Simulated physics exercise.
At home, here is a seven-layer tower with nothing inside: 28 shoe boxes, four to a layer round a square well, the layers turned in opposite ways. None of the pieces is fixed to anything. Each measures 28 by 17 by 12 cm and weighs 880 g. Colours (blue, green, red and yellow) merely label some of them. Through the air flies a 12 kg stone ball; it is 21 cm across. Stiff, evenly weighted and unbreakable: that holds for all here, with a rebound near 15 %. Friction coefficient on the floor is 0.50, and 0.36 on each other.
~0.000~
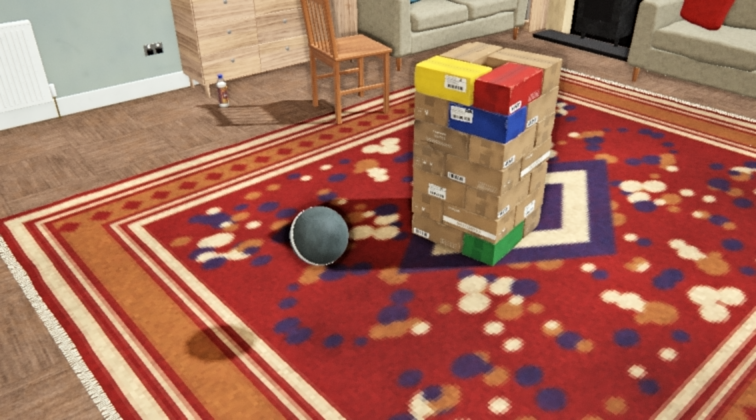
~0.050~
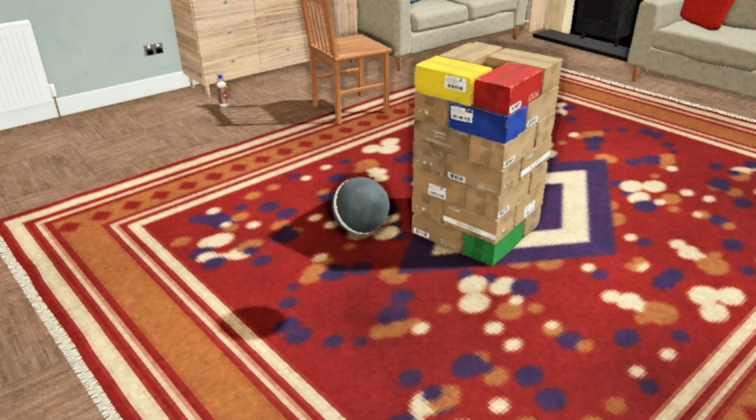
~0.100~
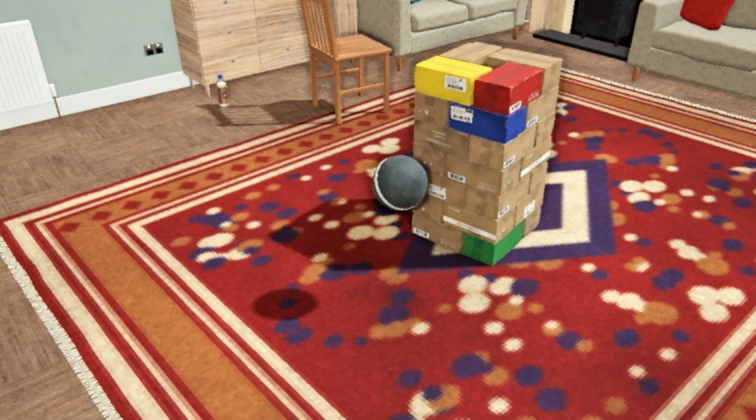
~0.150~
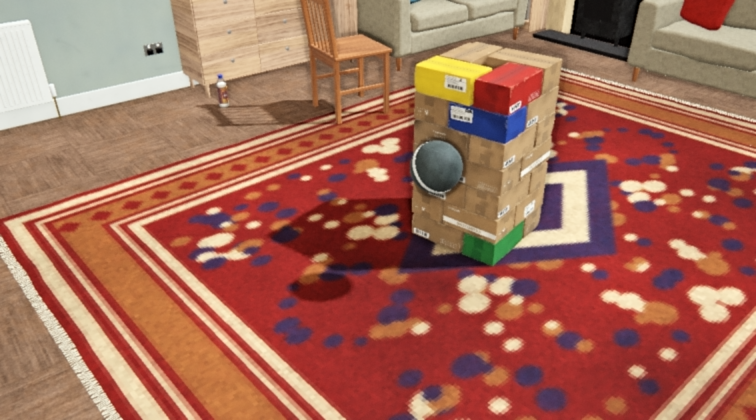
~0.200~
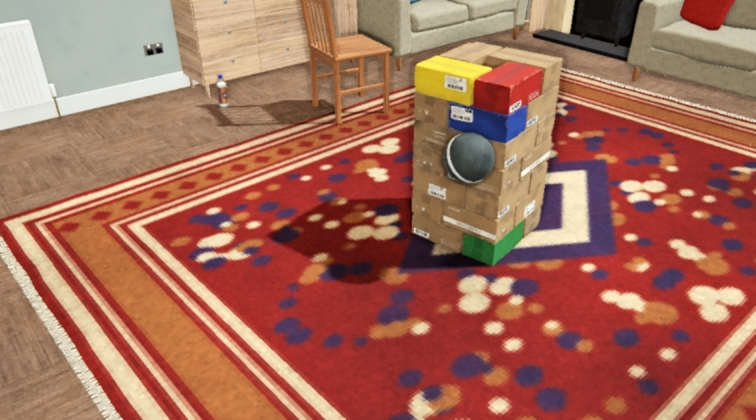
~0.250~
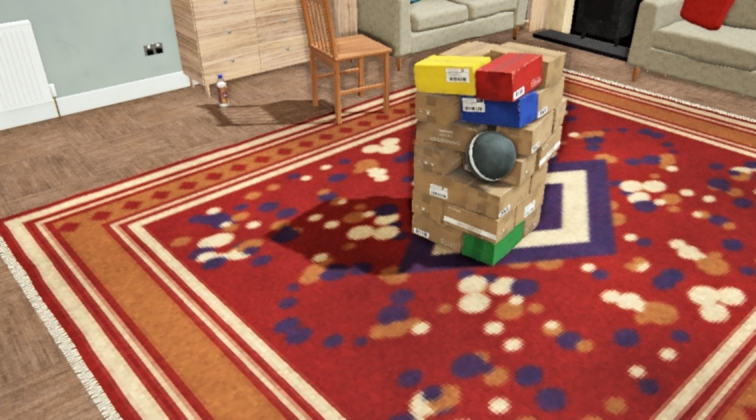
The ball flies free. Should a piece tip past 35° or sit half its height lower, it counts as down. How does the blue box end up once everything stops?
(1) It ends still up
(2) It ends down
It ends down.
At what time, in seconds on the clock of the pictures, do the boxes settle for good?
That comes at about 1.5 s.
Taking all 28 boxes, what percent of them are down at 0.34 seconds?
By then 0 %.
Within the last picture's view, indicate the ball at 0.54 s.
Roughly at (573, 170).
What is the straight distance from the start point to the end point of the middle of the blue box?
About 72 cm.
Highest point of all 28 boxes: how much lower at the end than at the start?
Around 0 centimetres.
After 0.34 s, ball still moving; none of the 28 boxes down, 16 disturbed; blue box leaning 9°; red box leaning 17°.
After 0.54 s, ball still moving; 6 of the 28 boxes down; blue box leaning 18°, 13 cm lower; red box leaning 14°, 12 cm lower.
After 0.88 s, ball still moving; 8 of the 28 boxes down; blue box on its side; red box leaning 71°, 32 cm lower.
At rest (1.9 s), ball rolling away; 8 of the 28 boxes down; blue box on its side; red box on its side; yellow box shifted 21 mm. As the last picture would show them, middles, blue box near (557, 198), red box near (500, 149).
